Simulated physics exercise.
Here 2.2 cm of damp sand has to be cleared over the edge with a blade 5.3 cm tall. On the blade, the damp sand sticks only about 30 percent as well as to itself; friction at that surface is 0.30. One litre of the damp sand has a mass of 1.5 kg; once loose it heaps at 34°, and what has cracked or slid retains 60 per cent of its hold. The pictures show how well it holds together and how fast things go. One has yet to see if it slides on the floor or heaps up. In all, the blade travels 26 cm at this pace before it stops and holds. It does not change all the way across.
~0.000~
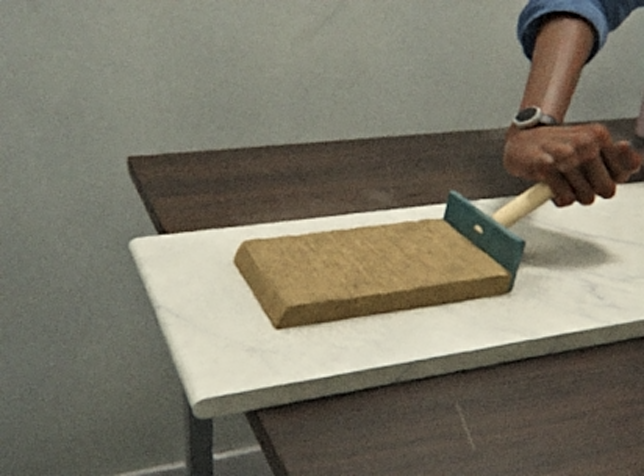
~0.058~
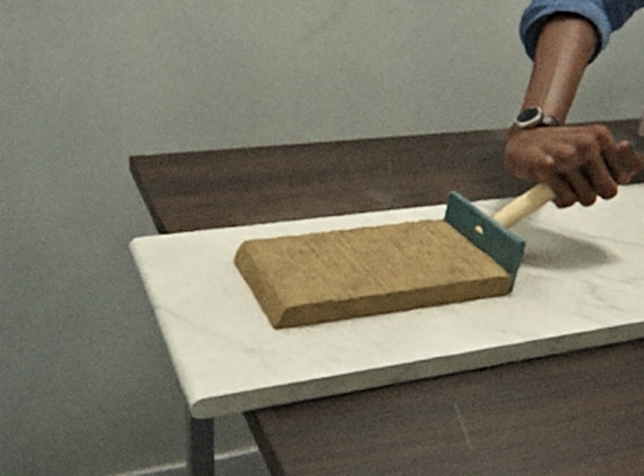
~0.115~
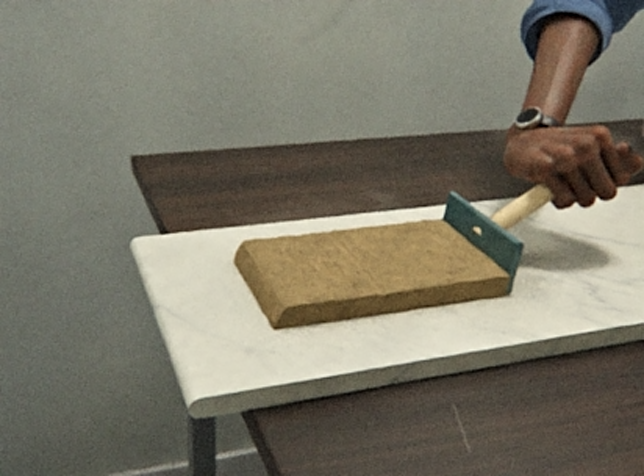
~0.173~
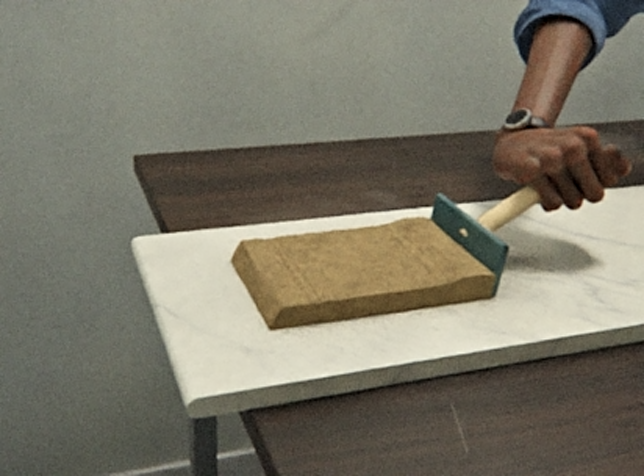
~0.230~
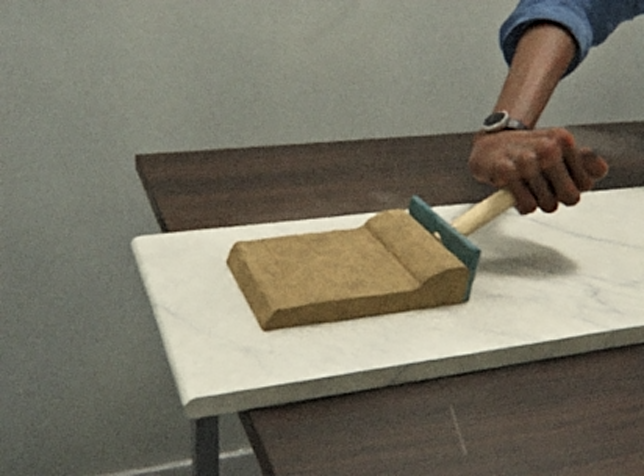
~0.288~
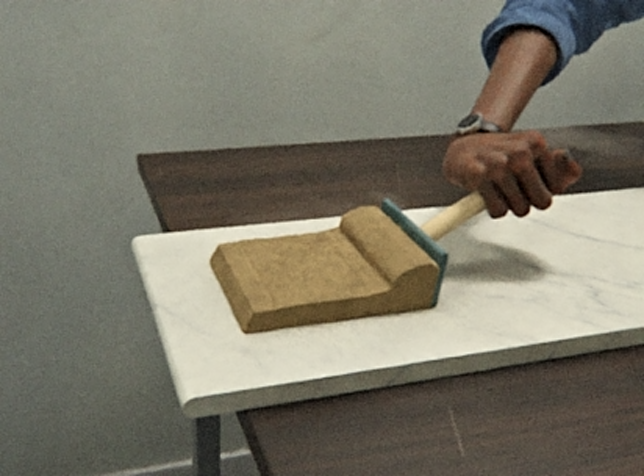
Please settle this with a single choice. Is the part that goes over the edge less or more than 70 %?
The part that goes over the edge comes out less.
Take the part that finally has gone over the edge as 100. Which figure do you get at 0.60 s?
It is about 30 %.
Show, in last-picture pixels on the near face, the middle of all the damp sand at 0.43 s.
Estimated pixel: (275, 314).
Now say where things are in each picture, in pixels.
The first frame shows foot of the blade at (507, 294), not yet moved; front end of the damp sand at (278, 326), piled 2.2 cm high.
The second frame shows foot of the blade at (507, 295), not yet moved; front end of the damp sand at (277, 326), piled 2.2 cm high.
The third frame shows foot of the blade at (505, 296), moved 2 mm; front end of the damp sand at (276, 326), piled 2.2 cm high.
The fourth frame shows foot of the blade at (490, 299), moved 1.9 cm; front end of the damp sand at (272, 326), piled 2.8 cm high.
The fifth frame shows foot of the blade at (462, 303), moved 5.1 cm; front end of the damp sand at (265, 327), piled 4.0 cm high.
The sixth frame shows foot of the blade at (430, 308), moved 8.5 cm; front end of the damp sand at (246, 330), piled 4.8 cm high.
By 0.43 s, 0 % has gone over the edge.
By 0.60 s, 13 % has gone over the edge.
By 0.77 s, 44 % has gone over the edge.
By 0.94 s, 49 % has gone over the edge.
By 1.00 s, at the end, 49 % has gone over the edge.
